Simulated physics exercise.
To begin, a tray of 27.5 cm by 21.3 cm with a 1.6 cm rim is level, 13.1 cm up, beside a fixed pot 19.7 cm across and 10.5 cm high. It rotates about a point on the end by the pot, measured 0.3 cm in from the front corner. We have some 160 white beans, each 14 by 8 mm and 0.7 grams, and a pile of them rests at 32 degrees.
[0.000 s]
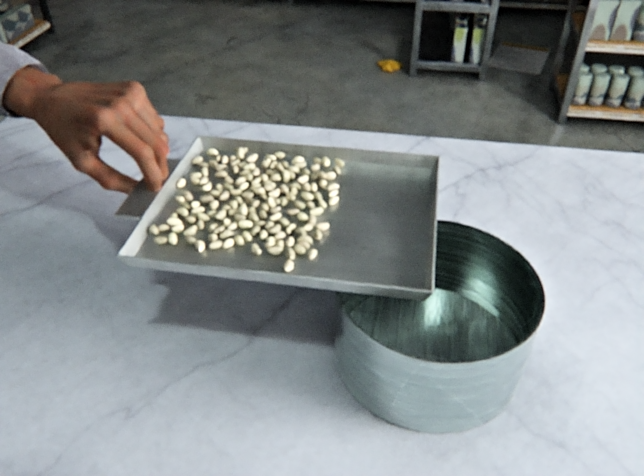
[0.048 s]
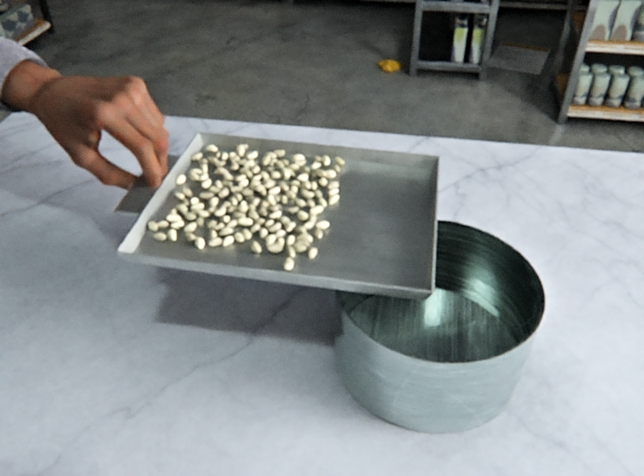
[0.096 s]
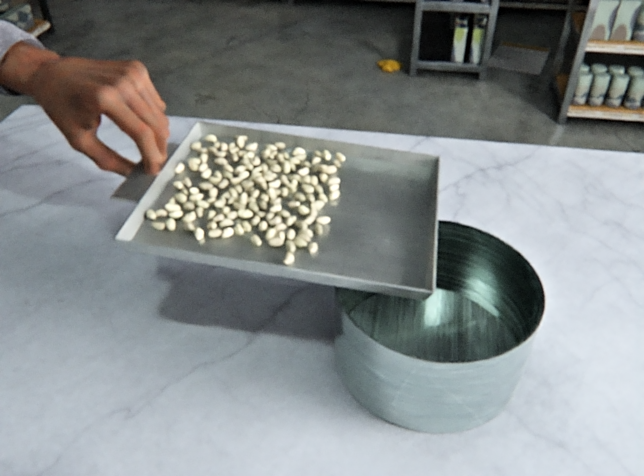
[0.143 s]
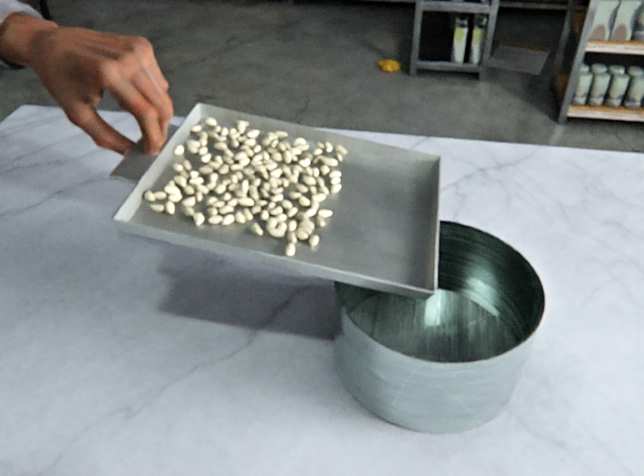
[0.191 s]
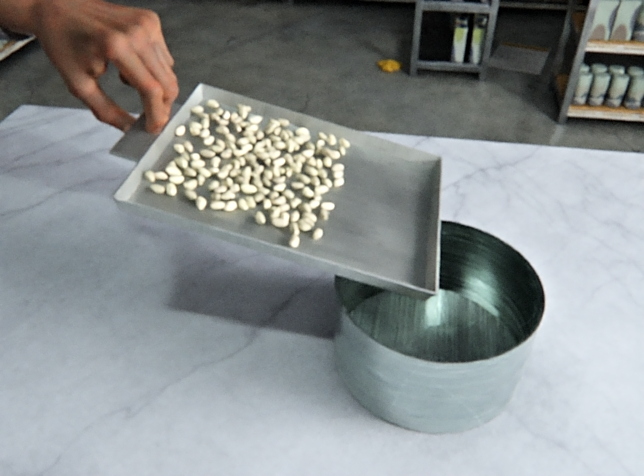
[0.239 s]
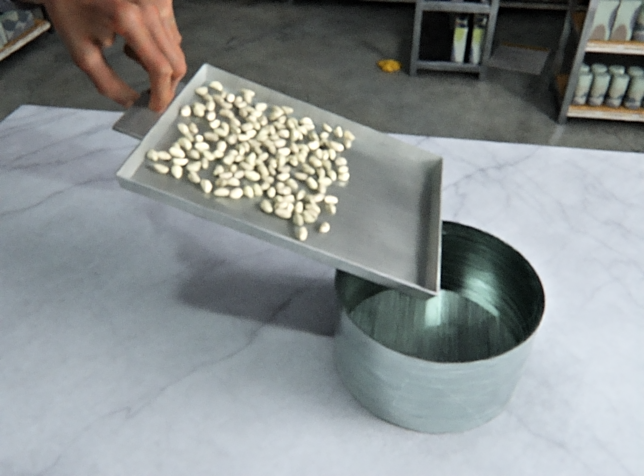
A hand raising the left end of a metal tray of white beans, tilting it toward a round metal pot at right.
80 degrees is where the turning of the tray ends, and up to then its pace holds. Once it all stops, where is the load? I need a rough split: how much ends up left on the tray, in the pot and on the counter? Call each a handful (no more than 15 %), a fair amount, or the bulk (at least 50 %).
Here is the split. Tray: A handful; pot: The bulk; counter: A fair amount.
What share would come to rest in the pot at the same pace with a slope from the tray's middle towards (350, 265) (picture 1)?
Around 45 percent of them.
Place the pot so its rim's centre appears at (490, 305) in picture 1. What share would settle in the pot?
Roughly 55 percent would end up there.
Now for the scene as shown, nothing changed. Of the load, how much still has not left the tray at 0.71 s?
Value: About 60%.
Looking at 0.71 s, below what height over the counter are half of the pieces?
Height: Around 14 cm.
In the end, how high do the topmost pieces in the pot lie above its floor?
About 2.0 centimetres.
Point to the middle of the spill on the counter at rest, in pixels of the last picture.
I'd put it near (514, 271).
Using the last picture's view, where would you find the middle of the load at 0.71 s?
Expected load position: Near (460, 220).
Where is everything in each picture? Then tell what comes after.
In the first picture, tray tilt 0 degrees, front corners at (125, 252) and (427, 287); middle of the pieces at (251, 201); pot at (438, 281).
In the second picture, tray tilt 1 degrees, front corners at (124, 248) and (427, 287); middle of the pieces at (251, 199).
In the third picture, tray tilt 4 degrees, front corners at (122, 236) and (428, 287), lowest corner right front; middle of the pieces at (251, 191).
In the fourth picture, tray tilt 9 degrees, front corners at (120, 217) and (429, 287), lowest corner right front; middle of the pieces at (252, 179).
In the fifth picture, tray tilt 14 degrees, front corners at (121, 195) and (431, 288), lowest corner right front; middle of the pieces at (254, 165).
In the sixth picture, tray tilt 19 degrees, front corners at (124, 173) and (433, 288), lowest corner right front; middle of the pieces at (258, 152); pot at (438, 281). Its pace works out near 105 degrees a second.
Then, at 0.52 s, tilt 49 degrees; the tray holds 100 %, the pot 0 %.
Then, at 0.71 s, tilt 69 degrees; the tray holds 60 %, the pot 15 %.
After 1.02 s, tilt 80 degrees; the tray holds 5 %, the pot 60 %.
By 2.3 s all is still; tray 0 %, pot 65 %, counter 35 %.
